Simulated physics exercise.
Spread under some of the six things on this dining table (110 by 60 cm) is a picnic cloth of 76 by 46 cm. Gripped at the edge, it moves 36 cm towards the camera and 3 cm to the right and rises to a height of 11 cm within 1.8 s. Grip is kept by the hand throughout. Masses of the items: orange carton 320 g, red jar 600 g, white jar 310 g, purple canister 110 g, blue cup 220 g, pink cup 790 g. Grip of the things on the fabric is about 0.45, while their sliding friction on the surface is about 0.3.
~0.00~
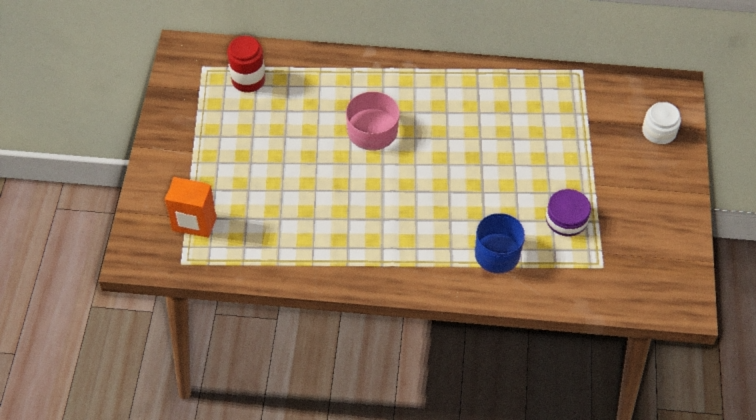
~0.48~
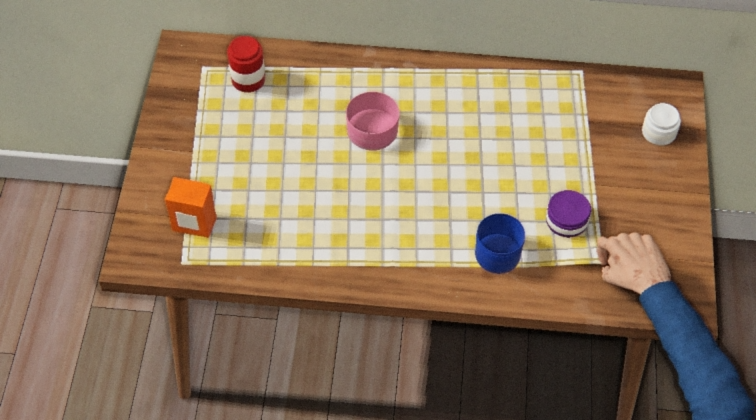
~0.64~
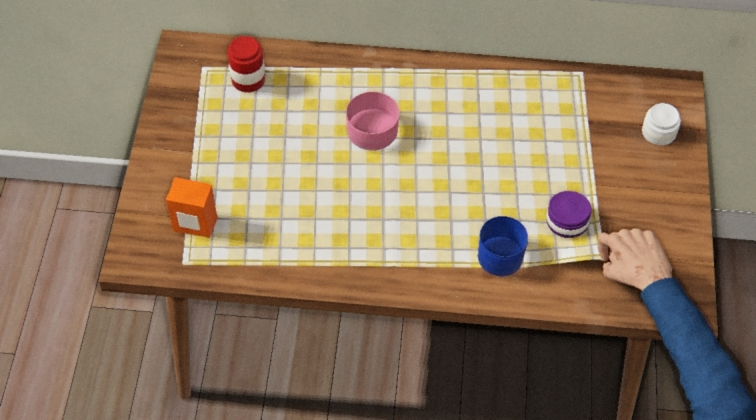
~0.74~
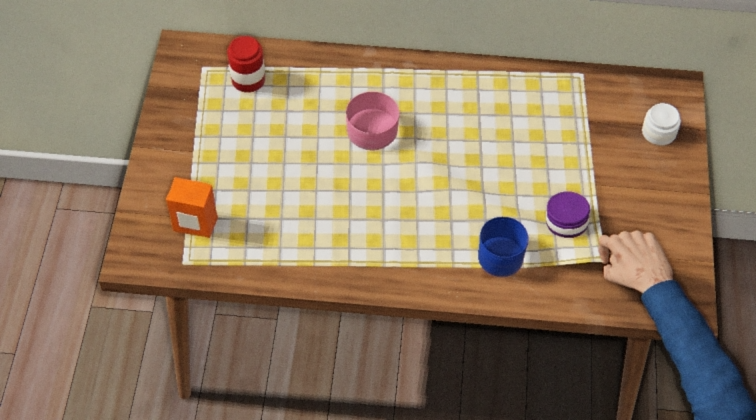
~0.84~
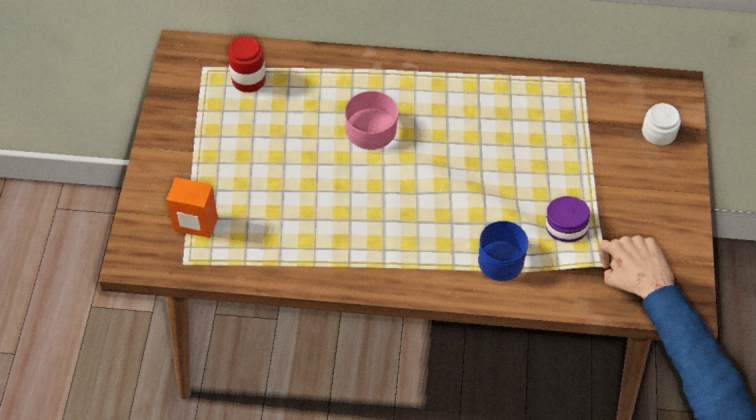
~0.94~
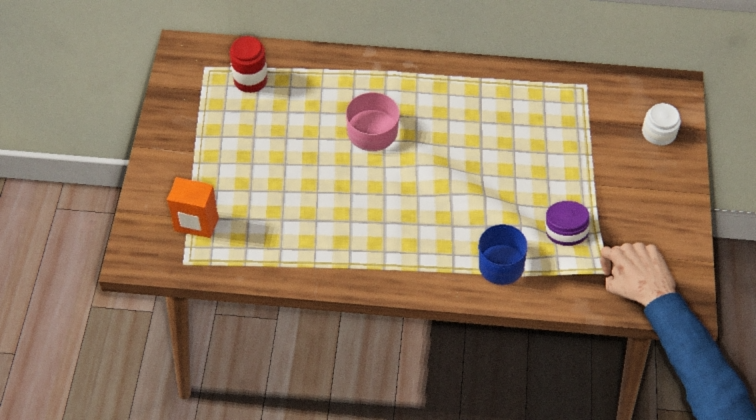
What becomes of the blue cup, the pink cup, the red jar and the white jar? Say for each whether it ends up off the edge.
At the end, blue cup: Leaves; pink cup: Stays; red jar: Stays; white jar: Stays.
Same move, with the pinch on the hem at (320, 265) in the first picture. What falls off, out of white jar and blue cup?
Then white jar does not come off, while blue cup comes off.
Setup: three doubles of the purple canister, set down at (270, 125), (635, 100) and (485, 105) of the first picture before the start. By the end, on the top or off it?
Still on top, still on top, still on top.
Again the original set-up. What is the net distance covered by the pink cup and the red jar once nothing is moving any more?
Pink cup 30 cm, red jar 30 cm.
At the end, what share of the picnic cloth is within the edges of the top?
Near 65 in a hundred.
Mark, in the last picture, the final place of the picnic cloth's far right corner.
It settles at roughly (697, 259).
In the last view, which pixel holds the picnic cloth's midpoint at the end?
About (457, 275).
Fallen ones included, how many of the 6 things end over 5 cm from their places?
That comes to 5 of the things.
By 1.3 s, 100 % of the picnic cloth is still over the top; blue cup 10 cm off its start, red jar 7 cm off its start, pink cup 7 cm off its start.
By 1.7 s, 85 % of the picnic cloth is still over the top; blue cup on its side, 26 cm off its start, red jar 17 cm off its start, pink cup 16 cm off its start.
By 2.1 s, 75 % of the picnic cloth is still over the top; blue cup over the edge, red jar 25 cm off its start at (356, 101), pink cup 25 cm off its start at (446, 204).
By 2.4 s, 65 % of the picnic cloth is still over the top; blue cup over the edge, pink cup 30 cm off its start, red jar 29 cm off its start.
By 4.0 s, 65 % of the picnic cloth is still over the top; blue cup over the edge, pink cup 30 cm off its start at (459, 226), red jar 29 cm off its start at (370, 115), white jar 0 cm off its start at (665, 115).
